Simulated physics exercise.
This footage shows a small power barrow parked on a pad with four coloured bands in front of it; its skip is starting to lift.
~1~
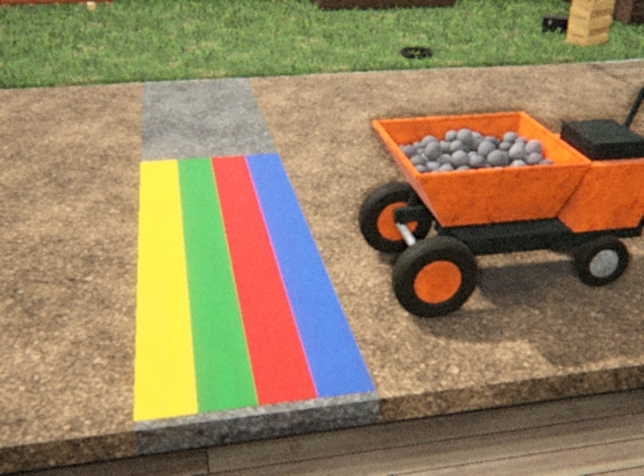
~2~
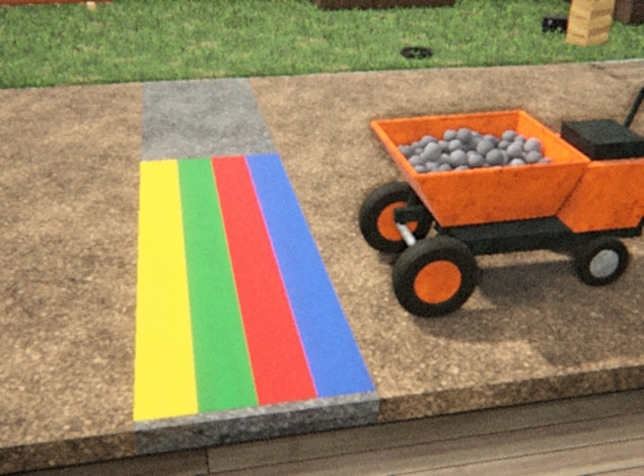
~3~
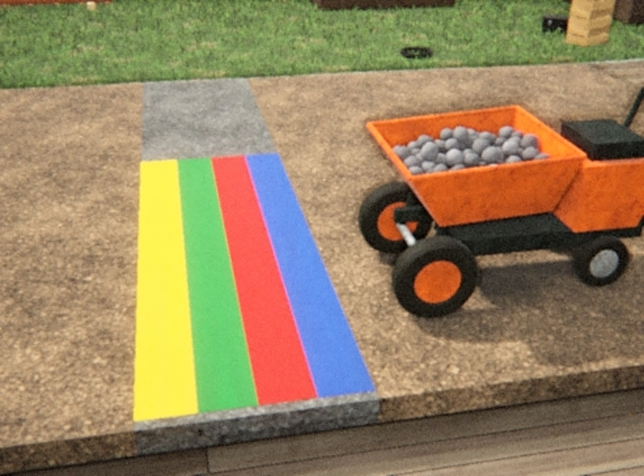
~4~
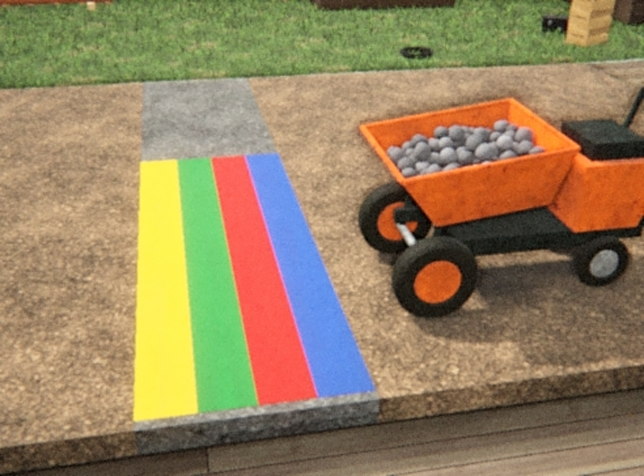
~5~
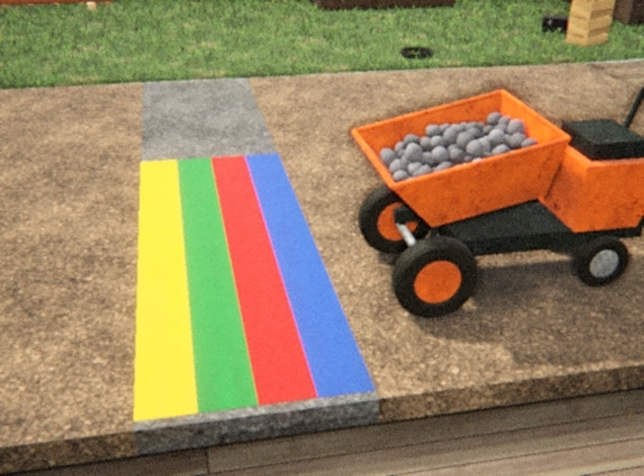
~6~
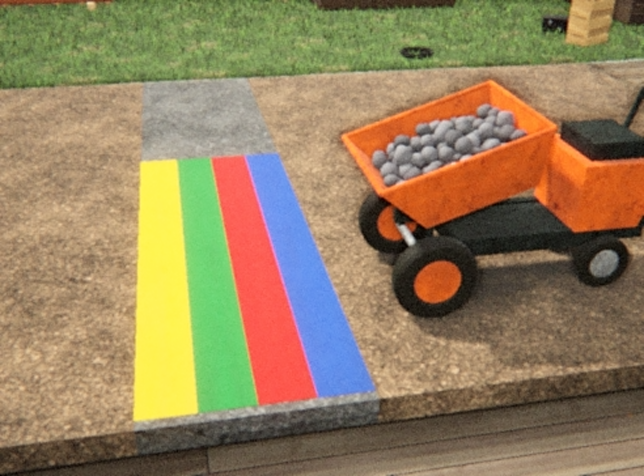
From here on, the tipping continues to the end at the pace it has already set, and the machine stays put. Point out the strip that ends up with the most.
The red one ends up with the most.
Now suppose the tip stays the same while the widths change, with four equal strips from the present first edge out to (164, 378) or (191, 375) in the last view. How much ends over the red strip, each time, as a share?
First 40 in a hundred, then 30 in a hundred.
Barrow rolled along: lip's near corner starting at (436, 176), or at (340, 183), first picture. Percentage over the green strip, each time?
Try 1: 20 %. Try 2: 40 %.
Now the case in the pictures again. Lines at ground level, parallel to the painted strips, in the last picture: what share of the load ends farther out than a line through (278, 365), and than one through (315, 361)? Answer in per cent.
Around 50 percent for the first and 80 percent for the second.
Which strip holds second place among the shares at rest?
Number two is the strip in green.
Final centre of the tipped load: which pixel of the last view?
I'd place the middle at about (252, 288).
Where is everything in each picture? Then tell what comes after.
Lip of the skip at (418, 177), level; top of the load at (473, 159), round cobbles; blue strip at (333, 354); red strip at (278, 360); green strip at (222, 367); yellow strip at (165, 373), in the first picture.
Lip of the skip at (417, 177), level; top of the load at (472, 159), in the second picture.
Lip of the skip at (411, 179), tipped barely; top of the load at (473, 144), in the third picture.
Lip of the skip at (404, 182), tipped a little; top of the load at (468, 142), in the fourth picture.
Lip of the skip at (393, 187), tipped a little; top of the load at (483, 145), in the fifth picture.
Lip of the skip at (382, 194), tipped clearly; top of the load at (473, 140); blue strip at (333, 354); red strip at (278, 360); green strip at (222, 367); yellow strip at (165, 373), in the sixth picture.
Soon after the last picture, skip tipped steeply; all in the skip.
A little later, skip tipped right over; most in the skip; a small part over the blue strip; a small part over the red strip; a stray few over the green strip; a stray few falling.
Later still, skip tipped right over; about a quarter in the skip; a small part over the blue strip; about a third over the red strip; about a quarter over the green strip; a small part over the yellow strip; a stray few off the paint.
At rest, skip tipped right over; a small part in the skip; a small part over the blue strip; about a third over the red strip; about a quarter over the green strip; a small part over the yellow strip; a small part off the paint.
